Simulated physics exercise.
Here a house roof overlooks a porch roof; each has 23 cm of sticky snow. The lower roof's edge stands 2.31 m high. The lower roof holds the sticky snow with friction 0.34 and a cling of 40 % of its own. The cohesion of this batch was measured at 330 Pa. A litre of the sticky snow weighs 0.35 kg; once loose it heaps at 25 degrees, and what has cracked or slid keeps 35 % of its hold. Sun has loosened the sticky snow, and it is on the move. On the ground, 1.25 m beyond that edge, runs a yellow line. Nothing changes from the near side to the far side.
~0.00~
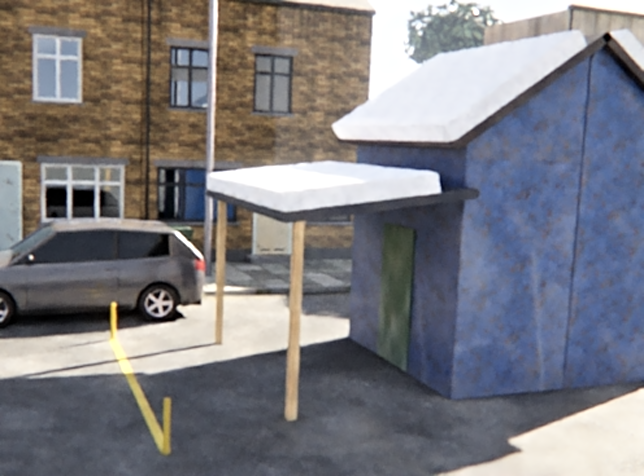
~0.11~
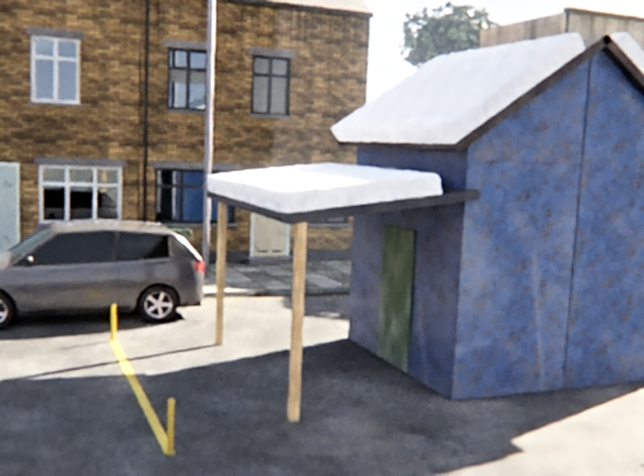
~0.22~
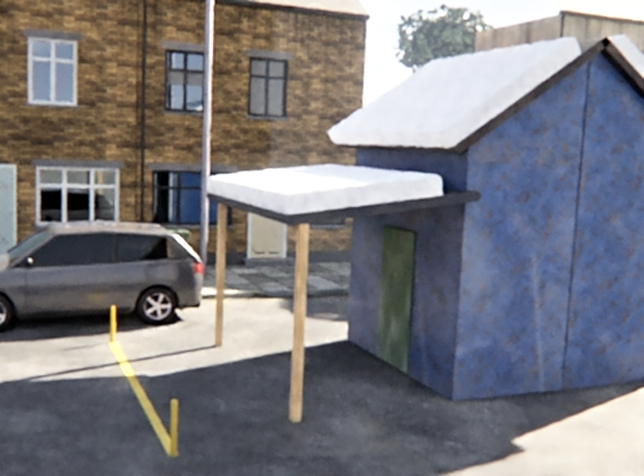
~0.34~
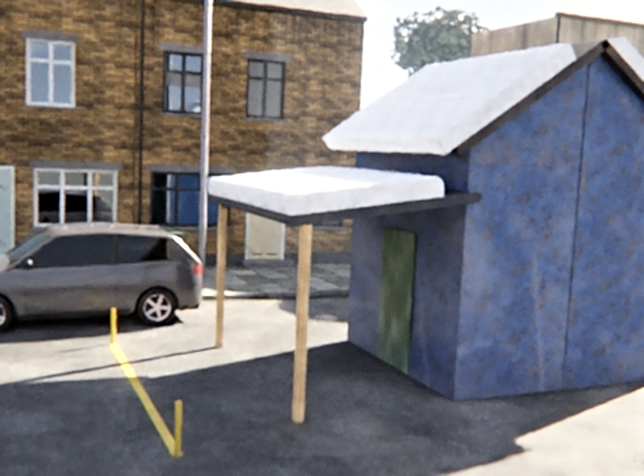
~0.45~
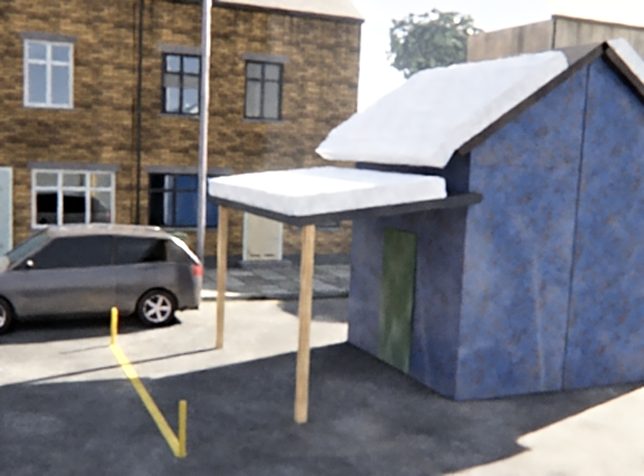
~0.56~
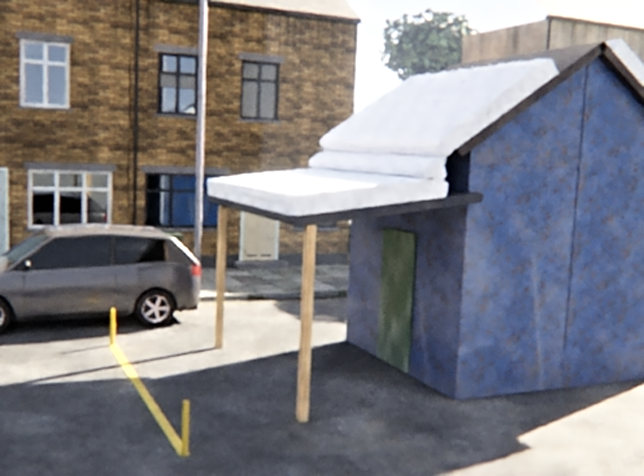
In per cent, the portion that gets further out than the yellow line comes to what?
Close to 0 per cent.
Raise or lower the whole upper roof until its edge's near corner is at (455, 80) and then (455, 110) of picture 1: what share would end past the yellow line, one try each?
In that order: 20 %, 7 %.
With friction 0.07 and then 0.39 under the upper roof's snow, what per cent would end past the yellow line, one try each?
In turn about 0 %, 0 %.
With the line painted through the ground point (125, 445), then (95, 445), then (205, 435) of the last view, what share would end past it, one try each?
In that order: 0 %, 0 %, 0 %.
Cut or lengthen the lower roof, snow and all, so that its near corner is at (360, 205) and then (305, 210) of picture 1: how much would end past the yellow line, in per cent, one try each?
In that order: 6 %, 0 %.
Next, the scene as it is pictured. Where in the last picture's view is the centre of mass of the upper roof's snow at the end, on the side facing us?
At about (403, 173).
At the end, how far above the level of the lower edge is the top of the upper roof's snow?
About 0.7 m.
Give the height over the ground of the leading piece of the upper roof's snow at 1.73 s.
About 2.6 m.
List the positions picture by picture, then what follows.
Leading edge of the sticky snow at (452, 132), in the first picture.
Leading edge of the sticky snow at (452, 134), its middle shifted 1.9 cm, in the second picture.
Leading edge of the sticky snow at (449, 139), its middle shifted 7.4 cm, 3 % of it past the upper edge, in one piece, in the third picture.
Leading edge of the sticky snow at (446, 137), its middle shifted 17 cm, 8 % of it past the upper edge, in one piece, in the fourth picture.
Leading edge of the sticky snow at (439, 151), its middle shifted 30 cm, 14 % of it past the upper edge, cracking, in the fifth picture.
Leading edge of the sticky snow at (428, 168), its middle shifted 47 cm, 22 % of it past the upper edge, cracking, in the sixth picture.
After 1.10 s, none is below the lower edge and 0 % is past the line.
After 1.73 s, none is below the lower edge and 0 % is past the line.
After 2.37 s, none is below the lower edge and 0 % is past the line.
After 3.00 s, none is below the lower edge and 0 % is past the line.
After 3.10 s, at the end, none is below the lower edge and 0 % is past the line.
